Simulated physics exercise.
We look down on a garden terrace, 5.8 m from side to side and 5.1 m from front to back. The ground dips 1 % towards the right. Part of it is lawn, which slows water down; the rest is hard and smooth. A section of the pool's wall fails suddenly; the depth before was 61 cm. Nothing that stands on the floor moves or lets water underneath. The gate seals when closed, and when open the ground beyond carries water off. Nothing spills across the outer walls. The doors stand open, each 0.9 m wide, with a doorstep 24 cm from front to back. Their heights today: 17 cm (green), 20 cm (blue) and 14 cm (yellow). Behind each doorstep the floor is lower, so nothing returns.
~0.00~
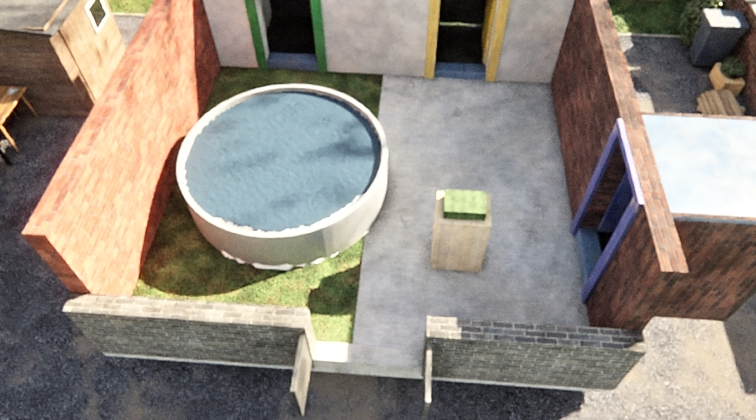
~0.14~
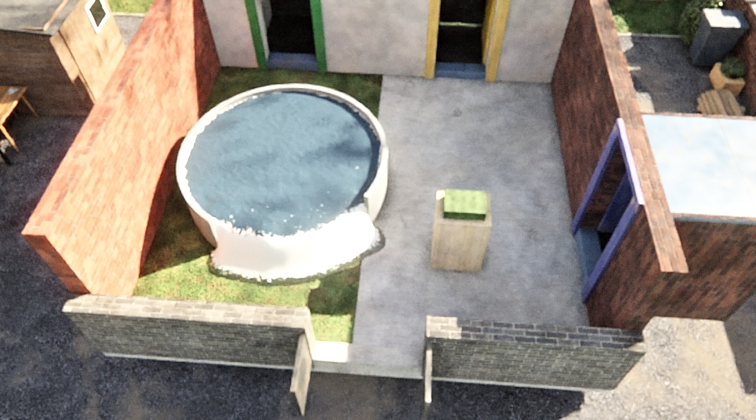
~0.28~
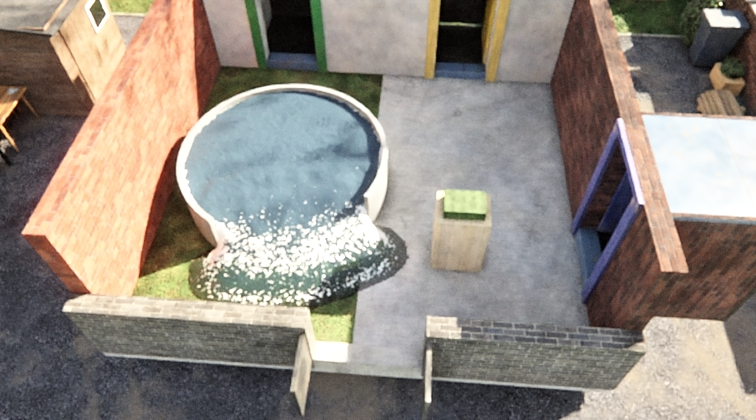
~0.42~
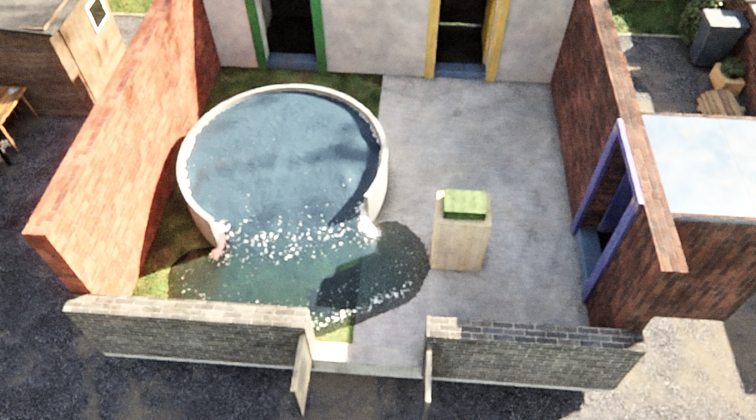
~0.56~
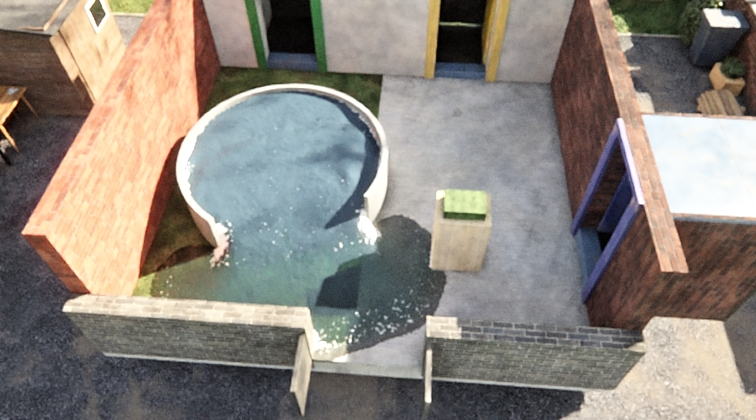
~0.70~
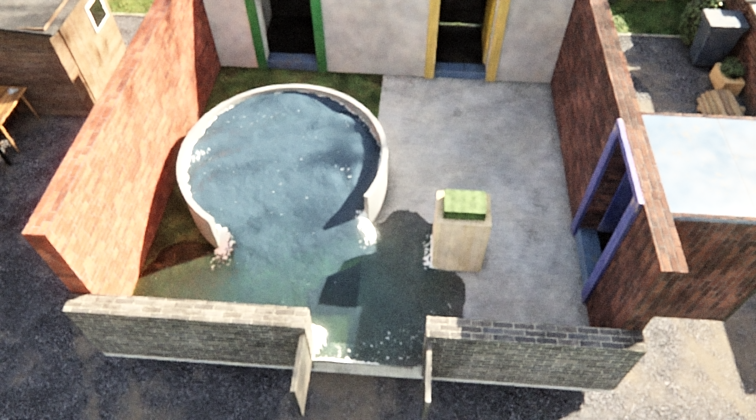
Water burst through the front of a round pool in a walled yard, foaming at first, then spread over the grass and onto the paving, reaching the wooden planter and the gap in the low front wall.
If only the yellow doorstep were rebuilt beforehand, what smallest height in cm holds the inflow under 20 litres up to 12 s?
About 10 cm.
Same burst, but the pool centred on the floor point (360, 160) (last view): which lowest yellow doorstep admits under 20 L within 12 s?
Some 8.0 cm.
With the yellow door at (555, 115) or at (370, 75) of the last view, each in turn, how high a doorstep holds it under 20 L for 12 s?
Roughly 11.5 and 8.5 cm.
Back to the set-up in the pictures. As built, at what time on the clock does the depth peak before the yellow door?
Around 9.0 s.
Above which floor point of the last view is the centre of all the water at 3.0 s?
Around (314, 239).
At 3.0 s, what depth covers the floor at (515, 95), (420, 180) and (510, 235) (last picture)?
Roughly 0, 1 and 1 cm, in turn.
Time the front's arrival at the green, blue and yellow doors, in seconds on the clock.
Green 4.5 s, blue 2.0 s, yellow 4.5 s.
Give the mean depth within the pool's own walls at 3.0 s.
Roughly 22 cm on average.
After 1.4 s water covers 30 % of the floor, deepest (44 cm) near (282, 324); it has not reached the yellow door.
After 3.0 s water covers 45 % of the floor, deepest (36 cm) near (593, 361); it has not reached the yellow door.
After 12.0 s water covers 100 % of the floor, deepest (16 cm) near (570, 217); 9 cm at the yellow door, 0 litres in over its 14 cm doorstep.
At the yellow door as built, the water arrived by 4.5 s and peaked near 13 cm at 9.2 s.
Run again over the same 12 s with other heights there, 33 litres in over 9 cm, 3 litres over 12 cm. The limit of 20 litres is kept from about 10 cm up.
